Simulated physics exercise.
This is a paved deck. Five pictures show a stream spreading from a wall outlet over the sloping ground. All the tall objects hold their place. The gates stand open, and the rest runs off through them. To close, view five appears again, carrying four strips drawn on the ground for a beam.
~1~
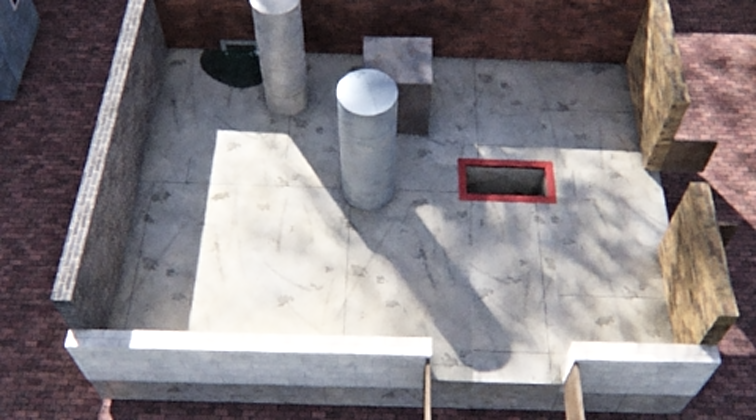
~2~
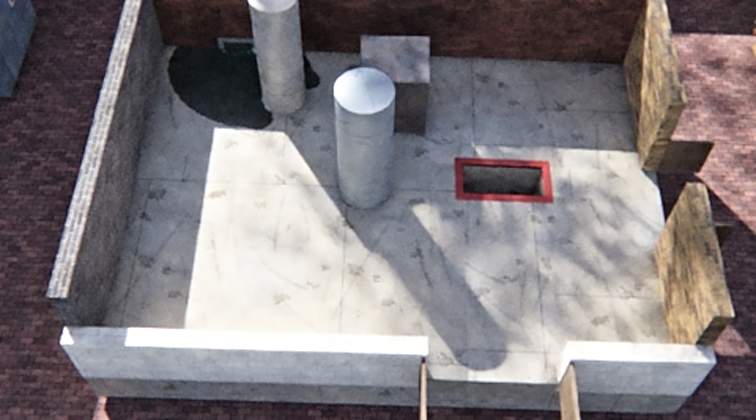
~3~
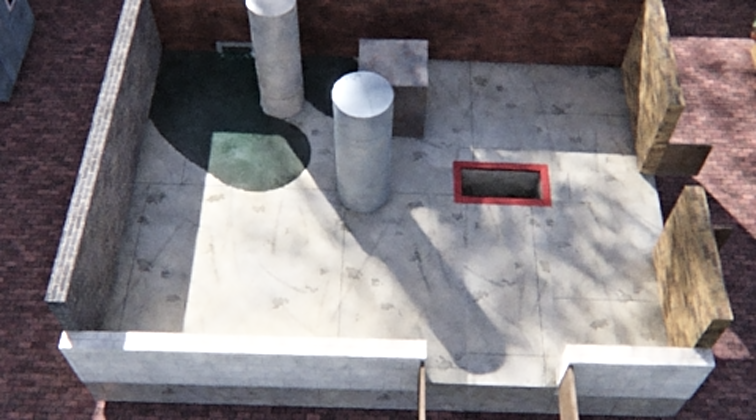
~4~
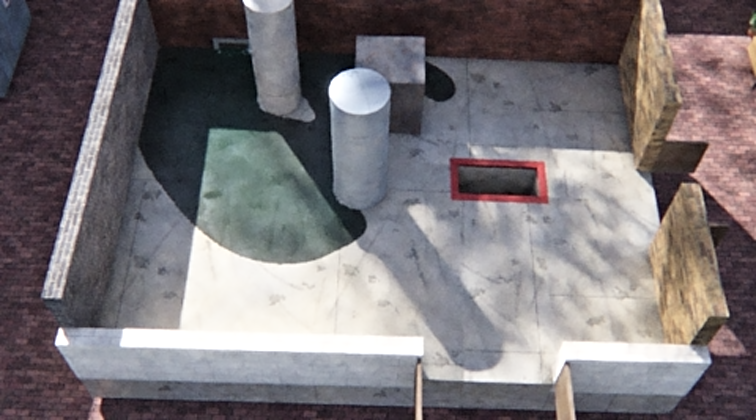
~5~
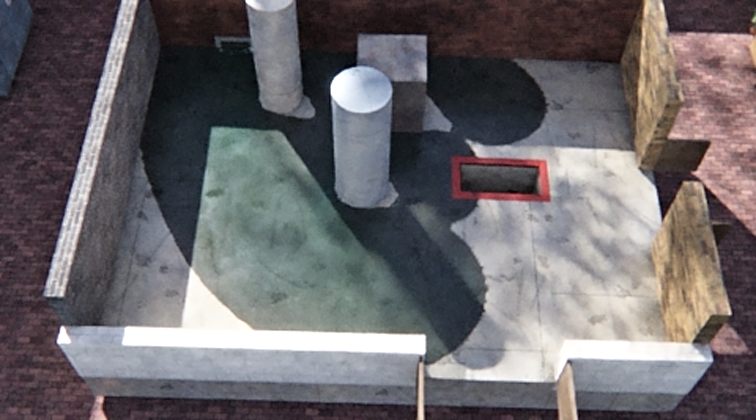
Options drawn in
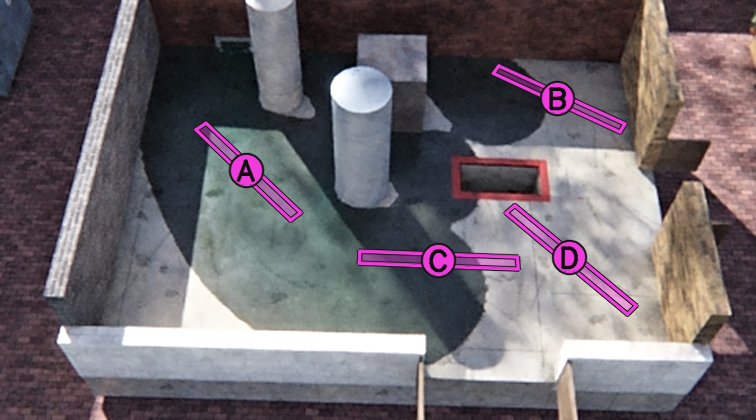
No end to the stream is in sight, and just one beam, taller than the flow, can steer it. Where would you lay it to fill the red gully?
Take A.
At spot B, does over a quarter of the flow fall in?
No, it does not.
On the marked copy, A from (201, 126) to (295, 216); B from (496, 69) to (622, 127); C from (359, 257) to (517, 263); D from (510, 209) to (631, 309).
With A, about 19 % of the stream runs into the red gully, about 77 % out by the gates.
With B, about 12 % of the stream runs into the red gully, about 84 % out by the gates.
With C, about 13 % of the stream runs into the red gully, about 85 % out by the gates.
With D, about 12 % of the stream runs into the red gully, about 84 % out by the gates.
